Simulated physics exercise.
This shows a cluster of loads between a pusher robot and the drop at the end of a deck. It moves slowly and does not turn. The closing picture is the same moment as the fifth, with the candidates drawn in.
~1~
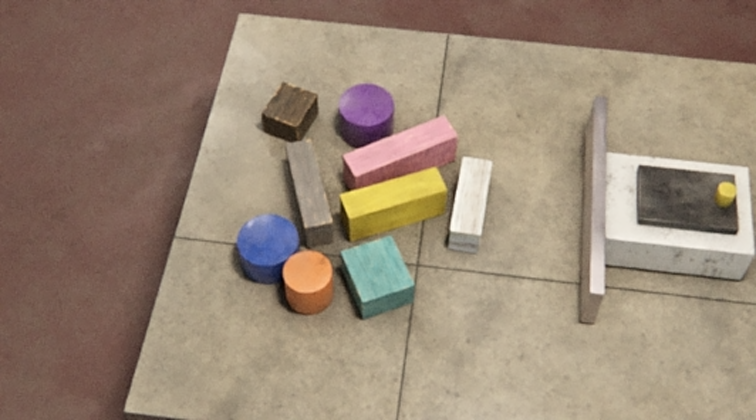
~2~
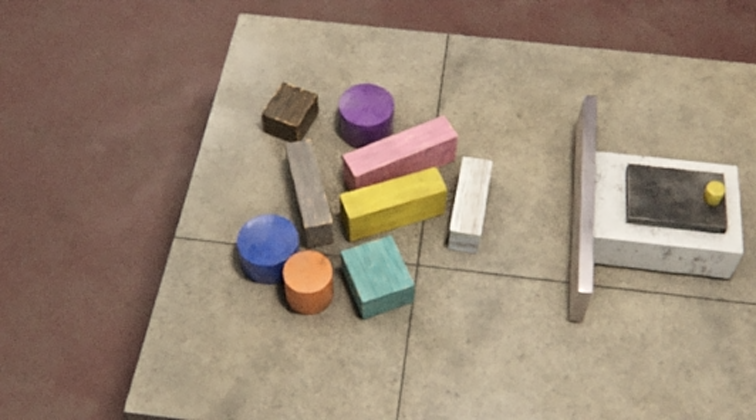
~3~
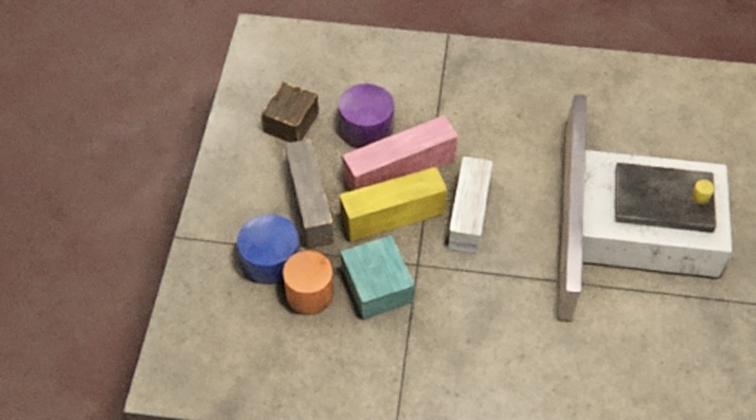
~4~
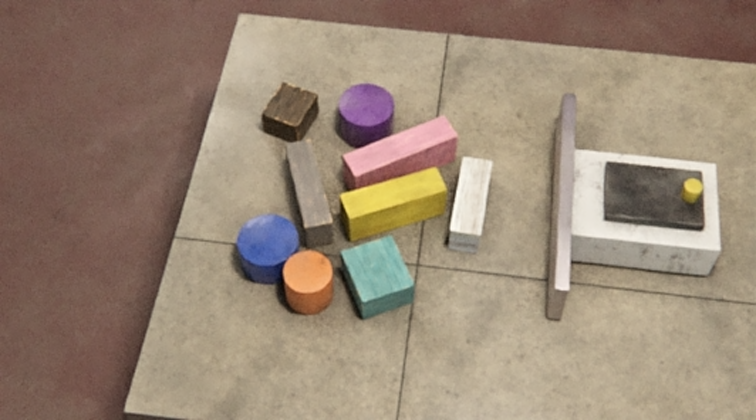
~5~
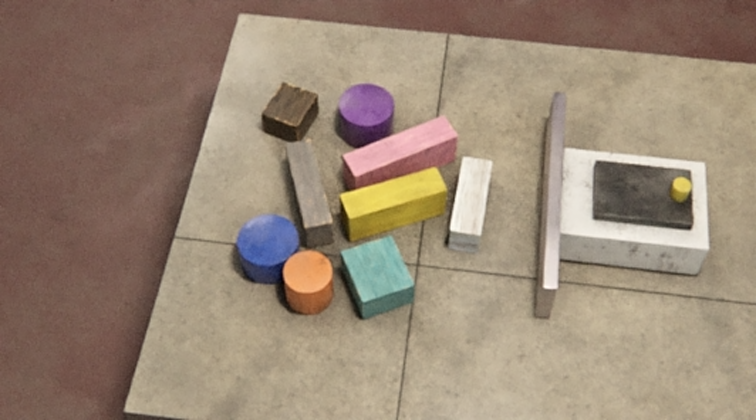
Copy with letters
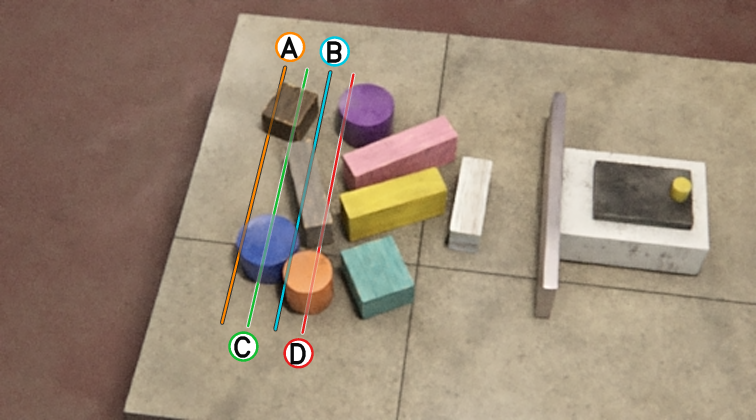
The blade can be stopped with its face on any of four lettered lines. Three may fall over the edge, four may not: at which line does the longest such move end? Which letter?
A.
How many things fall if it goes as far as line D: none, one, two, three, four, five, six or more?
By then, none.
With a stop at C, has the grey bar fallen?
Yes.
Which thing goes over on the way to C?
It is the grey bar.
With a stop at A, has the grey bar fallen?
By then, yes.
On the marked copy, A at (256, 184); B at (305, 190); C at (280, 187); D at (330, 193).
With A. Early on, robot (525, 181); blue canister (250, 254); grey bar (289, 193).
Further on, robot (415, 169); grey bar (220, 185); blue canister (202, 261).
At the end, robot (334, 160); grey bar over the edge; blue canister over the edge; two fallen.
As for the rest, B is within the limit but short; C is within the limit but short; D is within the limit but short.
